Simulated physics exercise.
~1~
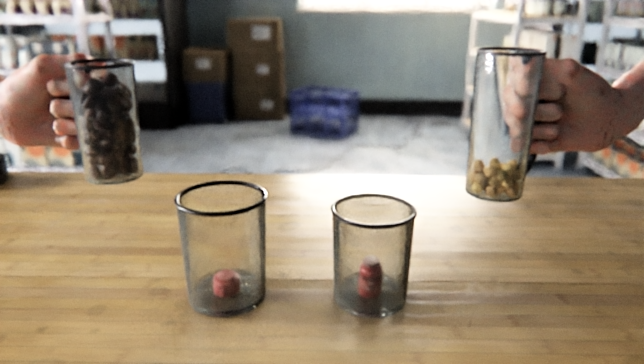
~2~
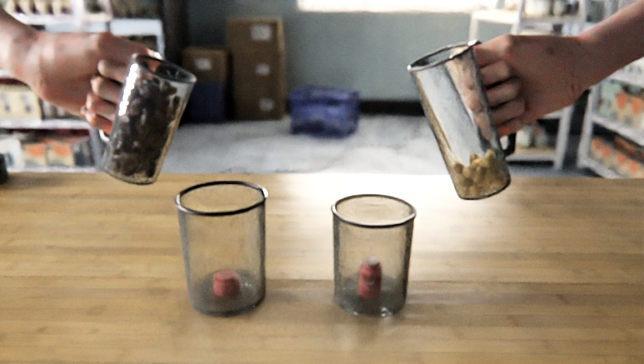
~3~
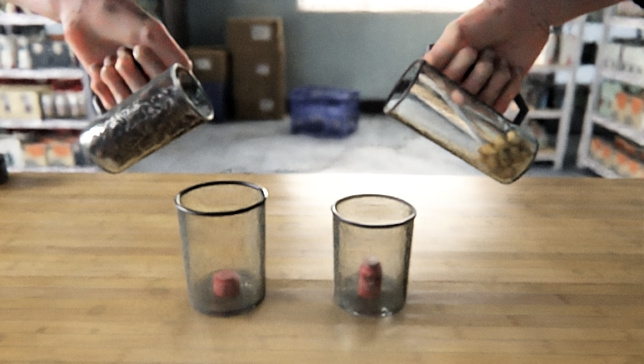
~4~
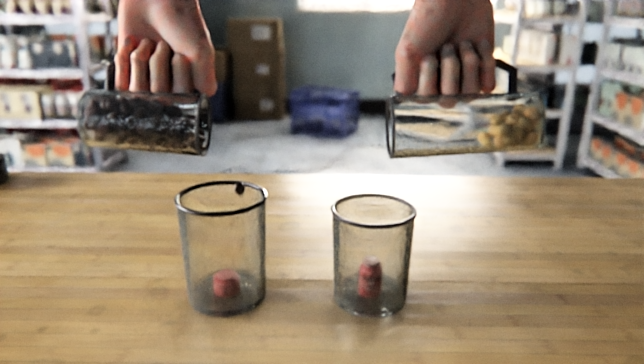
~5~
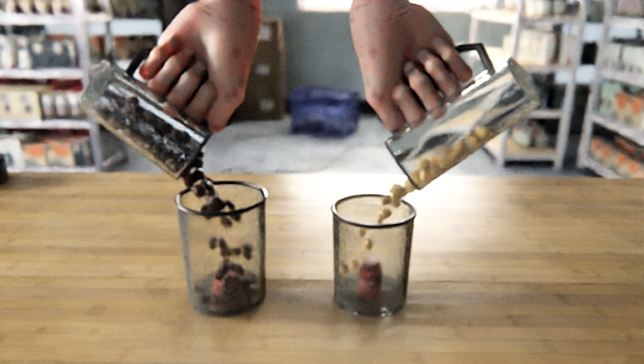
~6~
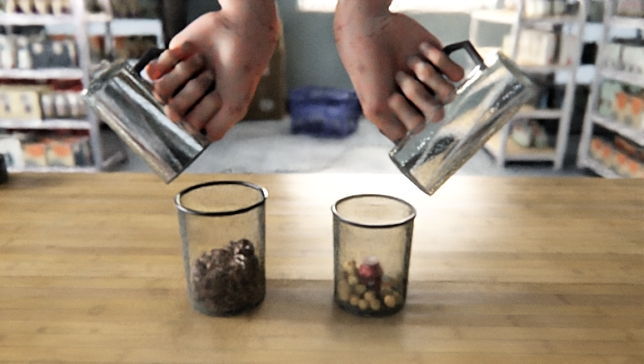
Two hands tipped cups over a pair of clear glasses, pouring dark pieces into the left and pale yellowish ones into the right, until the left glass's small red object was buried while the right one's still poked out on top.
